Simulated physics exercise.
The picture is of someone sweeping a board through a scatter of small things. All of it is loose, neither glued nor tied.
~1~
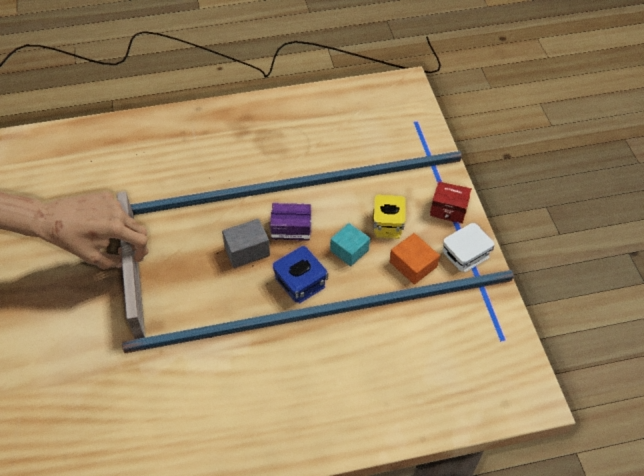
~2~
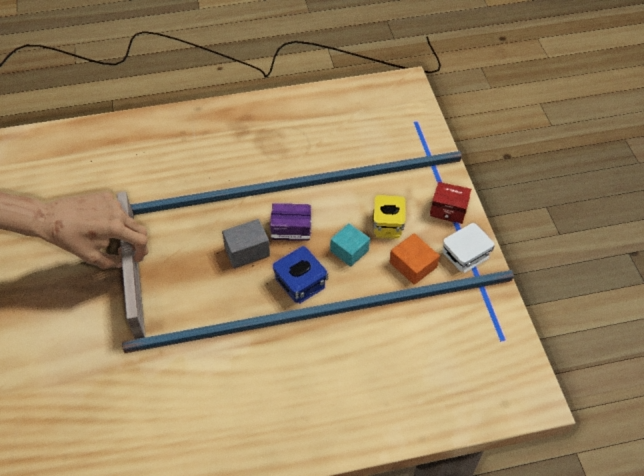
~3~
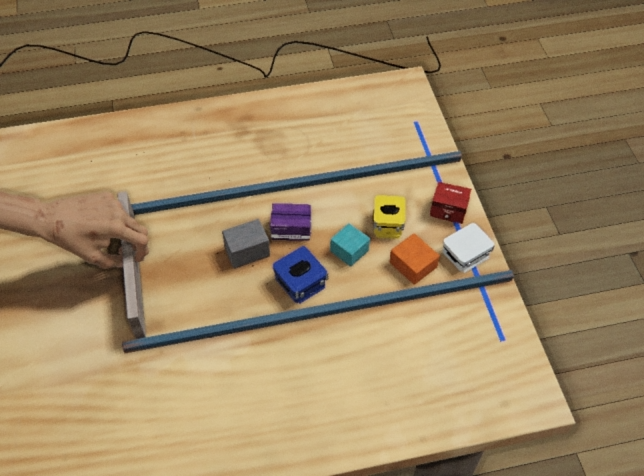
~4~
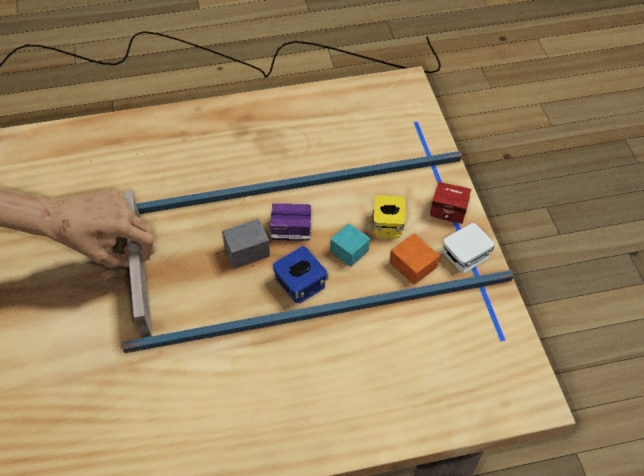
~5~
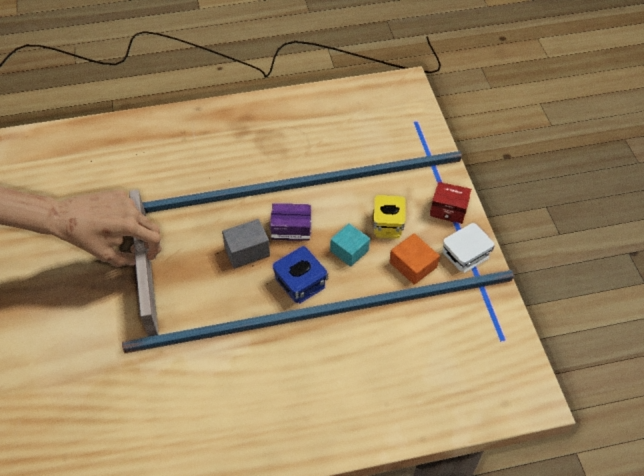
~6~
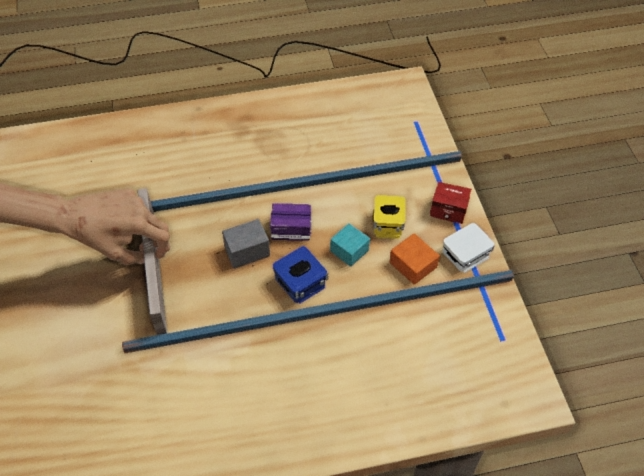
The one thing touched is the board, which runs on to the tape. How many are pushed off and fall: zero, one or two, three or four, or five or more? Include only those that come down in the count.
Five plus drop.
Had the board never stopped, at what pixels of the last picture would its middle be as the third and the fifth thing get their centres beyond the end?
First about (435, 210), next about (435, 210).
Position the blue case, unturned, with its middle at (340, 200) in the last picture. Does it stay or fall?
In that spot, it plunges.
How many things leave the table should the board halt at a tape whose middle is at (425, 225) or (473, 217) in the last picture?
In that order 2 and 7.
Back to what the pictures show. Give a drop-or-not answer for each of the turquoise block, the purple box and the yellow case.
Verdict: Turquoise block down; purple box still on; yellow case down.
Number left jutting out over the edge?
2 of them.
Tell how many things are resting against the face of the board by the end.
At rest, 3 are in contact.
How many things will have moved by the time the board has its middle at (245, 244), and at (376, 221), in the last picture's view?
Counts: 2 and 8.
A little later, none off yet; red box at rest near (451, 203); white case at rest near (467, 249); orange block at rest near (414, 259).
When it is over, the number that fall off is five or more; down, turquoise block, yellow case, orange block, white case and red box.
